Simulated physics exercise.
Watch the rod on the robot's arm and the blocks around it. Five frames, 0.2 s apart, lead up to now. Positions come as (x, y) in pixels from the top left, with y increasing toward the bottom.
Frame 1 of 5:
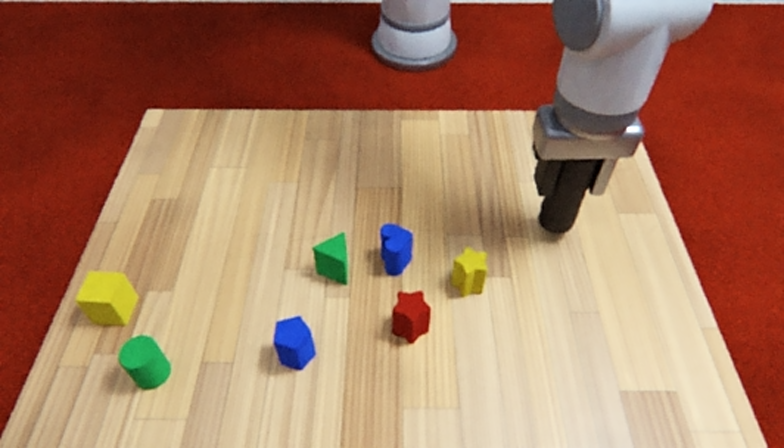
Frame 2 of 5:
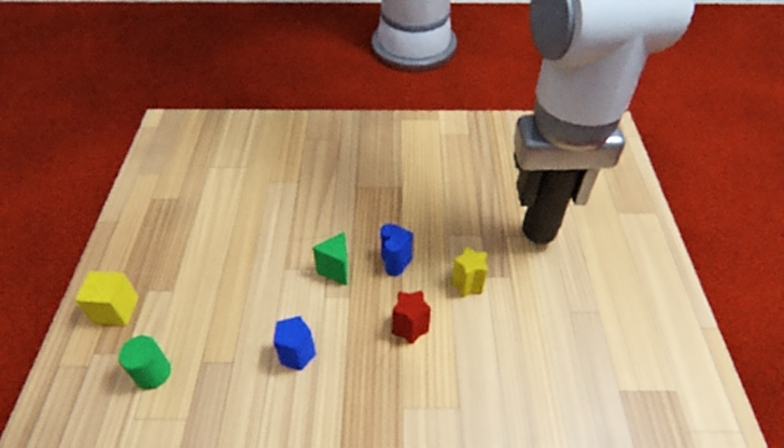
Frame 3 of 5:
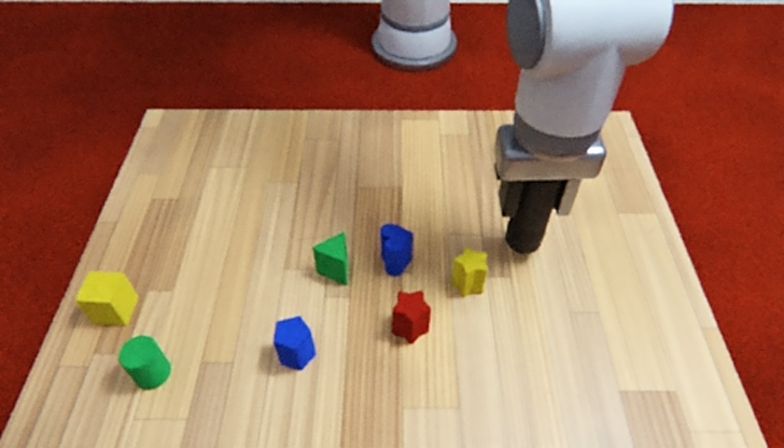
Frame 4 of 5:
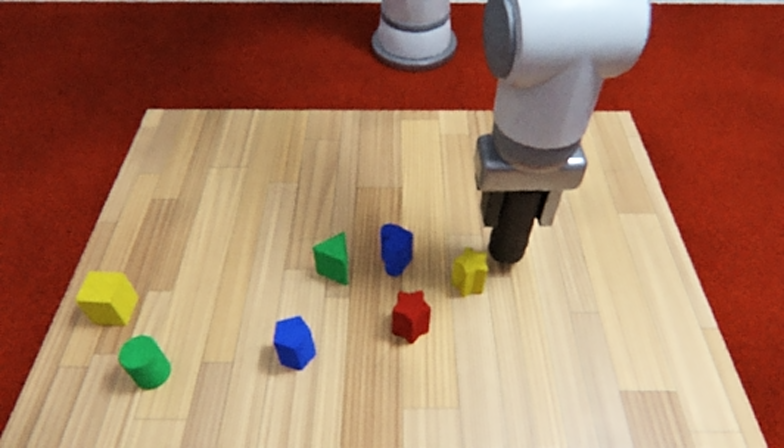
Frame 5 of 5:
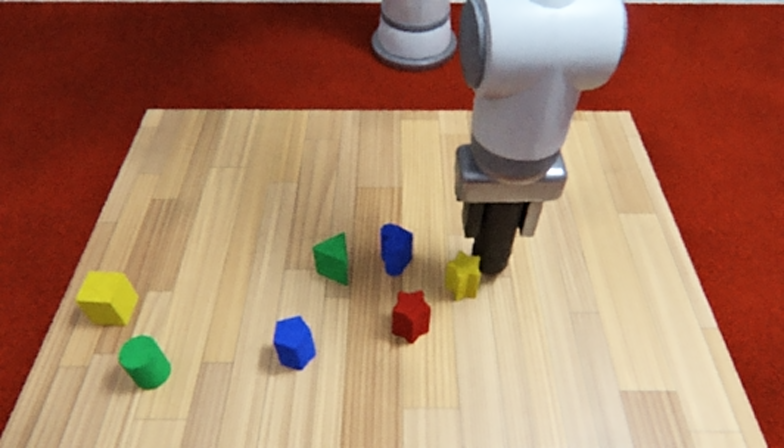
On a wooden tabletop scattered with red, blue, green and yellow blocks, a robot arm moves its dark rod leftward and toward the viewer, reaches the yellow star and nudges it slightly, while the other blocks stay still.
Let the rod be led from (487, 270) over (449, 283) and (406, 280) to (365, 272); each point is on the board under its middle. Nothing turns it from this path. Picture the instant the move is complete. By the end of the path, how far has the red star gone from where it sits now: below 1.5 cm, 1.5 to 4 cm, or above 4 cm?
Band: Under 1.5 cm.
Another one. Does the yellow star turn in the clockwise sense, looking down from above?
No, it doesn't check out.
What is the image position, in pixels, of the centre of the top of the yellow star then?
If I read the scene right, the answer is (411, 285).
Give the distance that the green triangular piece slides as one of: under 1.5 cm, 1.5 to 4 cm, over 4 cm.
Overall it shifts less than 1.5 cm.
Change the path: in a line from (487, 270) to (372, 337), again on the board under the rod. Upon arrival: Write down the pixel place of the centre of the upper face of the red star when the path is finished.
Close to (341, 375).
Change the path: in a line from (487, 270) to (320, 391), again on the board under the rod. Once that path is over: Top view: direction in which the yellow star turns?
Turns clockwise.
What follows on the original path. One third of the way, rod at (449, 274); yellow star at (430, 283), turned 25° anticlockwise.
Two thirds of the way, rod at (406, 271); blue heart-shaped block at (389, 232), turned 20° clockwise; red star at (407, 314); yellow star at (411, 285), turned 90° anticlockwise.
At the end, rod at (364, 262); green triangular piece in place; blue heart-shaped block at (373, 222), turned 75° clockwise; red star at (407, 314); yellow star at (411, 285), turned 90° anticlockwise.
